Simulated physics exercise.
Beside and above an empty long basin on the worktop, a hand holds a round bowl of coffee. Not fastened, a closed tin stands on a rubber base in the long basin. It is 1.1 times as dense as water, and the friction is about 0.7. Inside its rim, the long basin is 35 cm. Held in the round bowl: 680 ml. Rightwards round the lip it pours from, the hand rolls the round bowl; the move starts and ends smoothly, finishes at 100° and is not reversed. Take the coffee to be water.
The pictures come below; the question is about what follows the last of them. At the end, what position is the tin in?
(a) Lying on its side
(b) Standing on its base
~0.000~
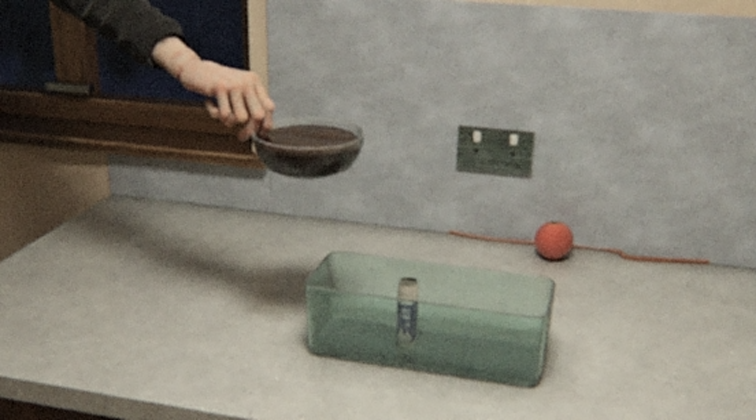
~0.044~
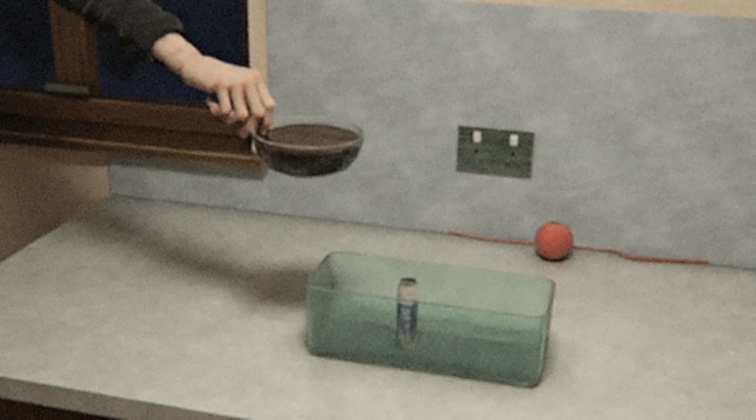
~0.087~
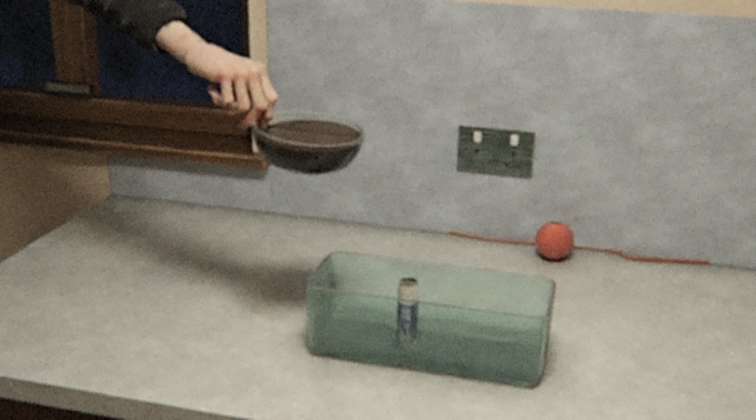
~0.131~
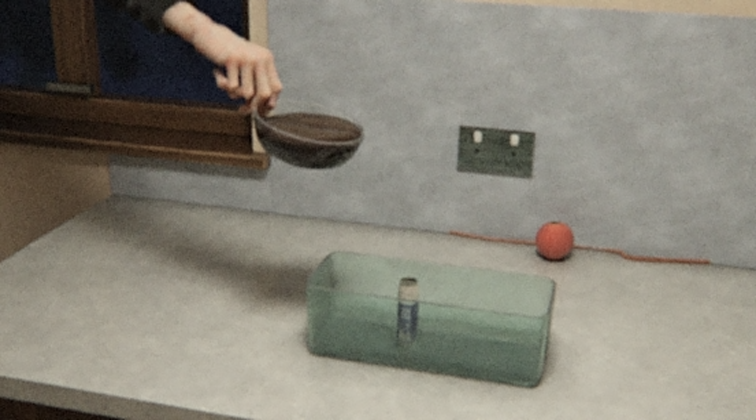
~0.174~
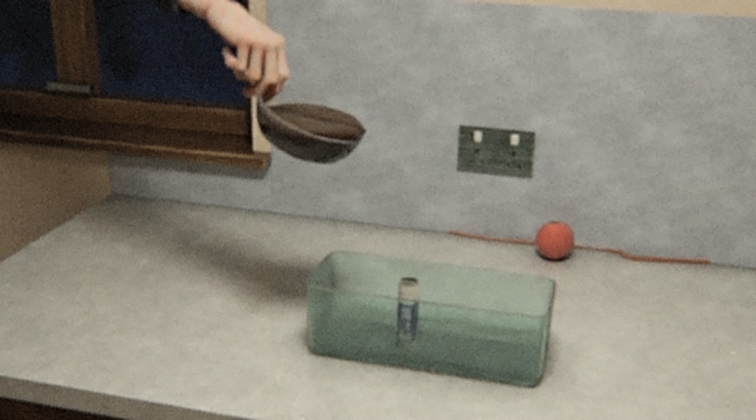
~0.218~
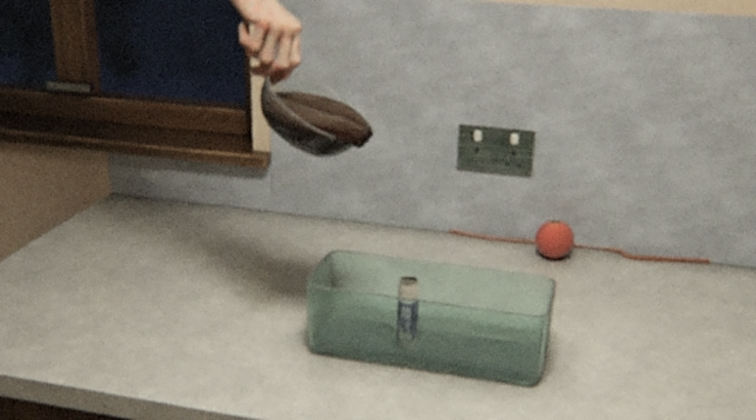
Answer: A.
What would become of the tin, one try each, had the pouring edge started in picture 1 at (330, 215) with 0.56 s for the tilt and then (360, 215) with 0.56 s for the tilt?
The tin overturns the first time and stays vertical the second time.
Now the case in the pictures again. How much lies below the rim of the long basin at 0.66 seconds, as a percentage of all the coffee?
Some 86 percent of the total.
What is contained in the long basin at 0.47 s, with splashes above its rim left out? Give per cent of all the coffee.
Estimate - around 7 in a hundred parts.
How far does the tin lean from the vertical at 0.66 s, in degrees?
The tilt comes to near 0°.
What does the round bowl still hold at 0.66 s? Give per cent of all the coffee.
I'd say some 0 per cent remains.
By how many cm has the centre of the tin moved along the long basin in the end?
The tin's middle ends up about 7.5 cm along the basin.
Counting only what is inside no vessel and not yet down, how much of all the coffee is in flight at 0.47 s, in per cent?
Around 80 in a hundred.
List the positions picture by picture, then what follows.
In the first picture, tilt 0°; pouring edge (361, 139); surface from (260, 133) to (360, 142); the long basin's rim runs from (317, 269) to (551, 299); the tin's top is at (408, 284).
In the second picture, tilt 2°; pouring edge (361, 139); surface from (261, 132) to (360, 142).
In the third picture, tilt 6°; pouring edge (361, 139); surface from (261, 127) to (361, 138).
In the fourth picture, tilt 13°; pouring edge (361, 139); surface from (262, 119) to (361, 135).
In the fifth picture, tilt 22°; pouring edge (361, 139); surface from (264, 109) to (361, 133); 4 per cent is over the edge.
In the sixth picture, tilt 33°; pouring edge (360, 138); surface from (269, 95) to (349, 121); 9 per cent is over the edge.
Then, 0.47 s in, the tilt is 94° and 13 per cent is still to pour; the tin stands where it began.
Then, 0.66 s in, the tilt is 100° and 0 per cent is still to pour; the tin stands where it began.
Then, 0.85 s in, the tilt is 100° and 0 per cent is still to pour; the tin leans 25°.
Then, 1.06 s in, the tilt is 100° and 0 per cent is still to pour; the tin lies on its side.
Finally, the tin lies on its side.
